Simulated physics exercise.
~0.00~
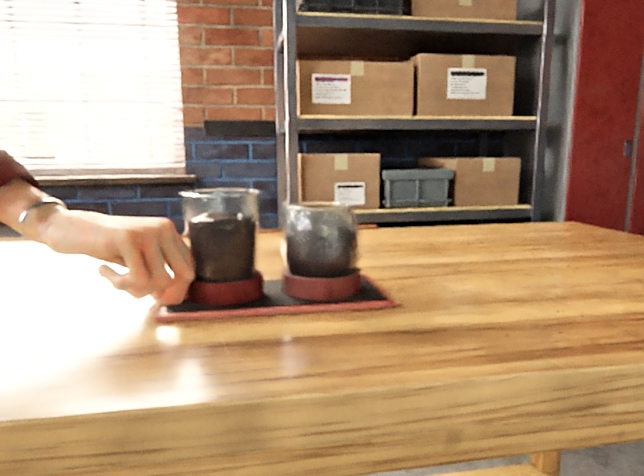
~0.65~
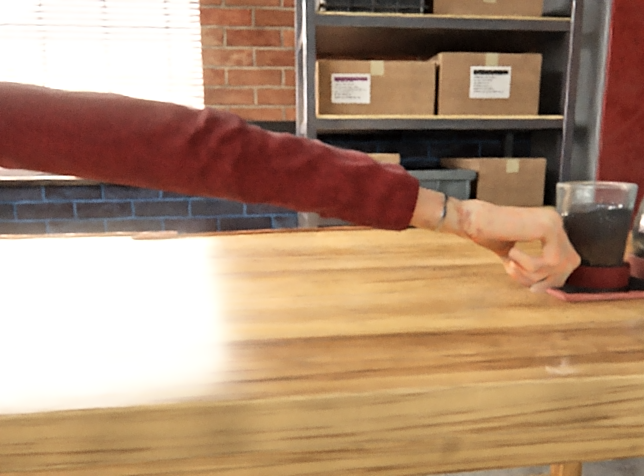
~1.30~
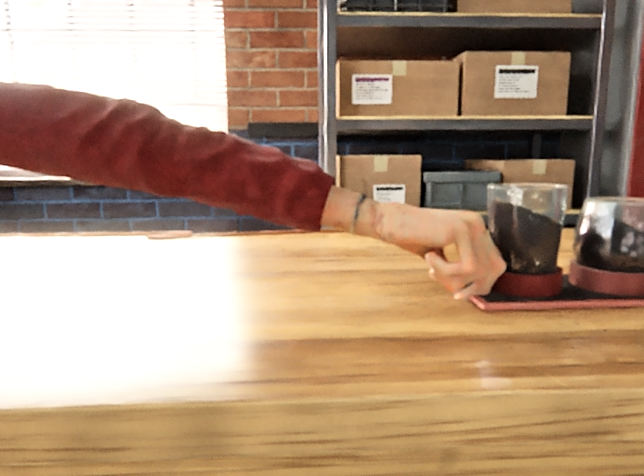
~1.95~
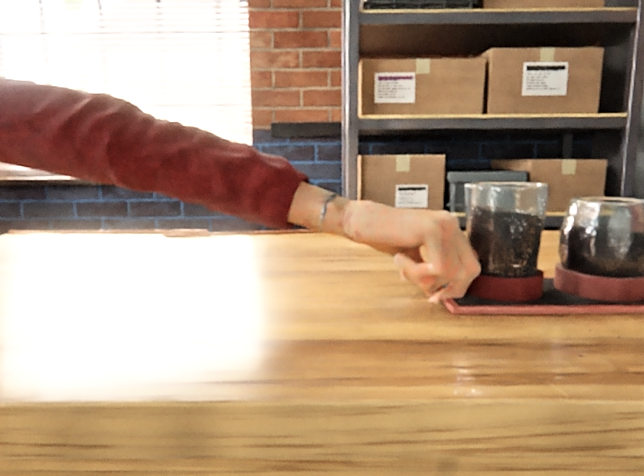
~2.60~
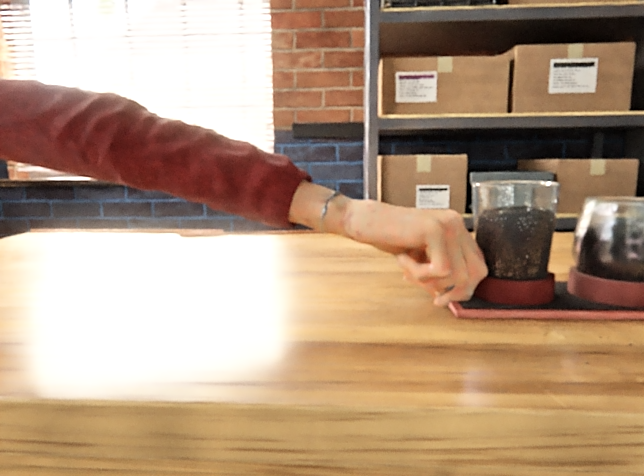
Hand sliding a tray of two dark-filled glasses right along a wooden table, then back left, both glasses still upright in their holders.
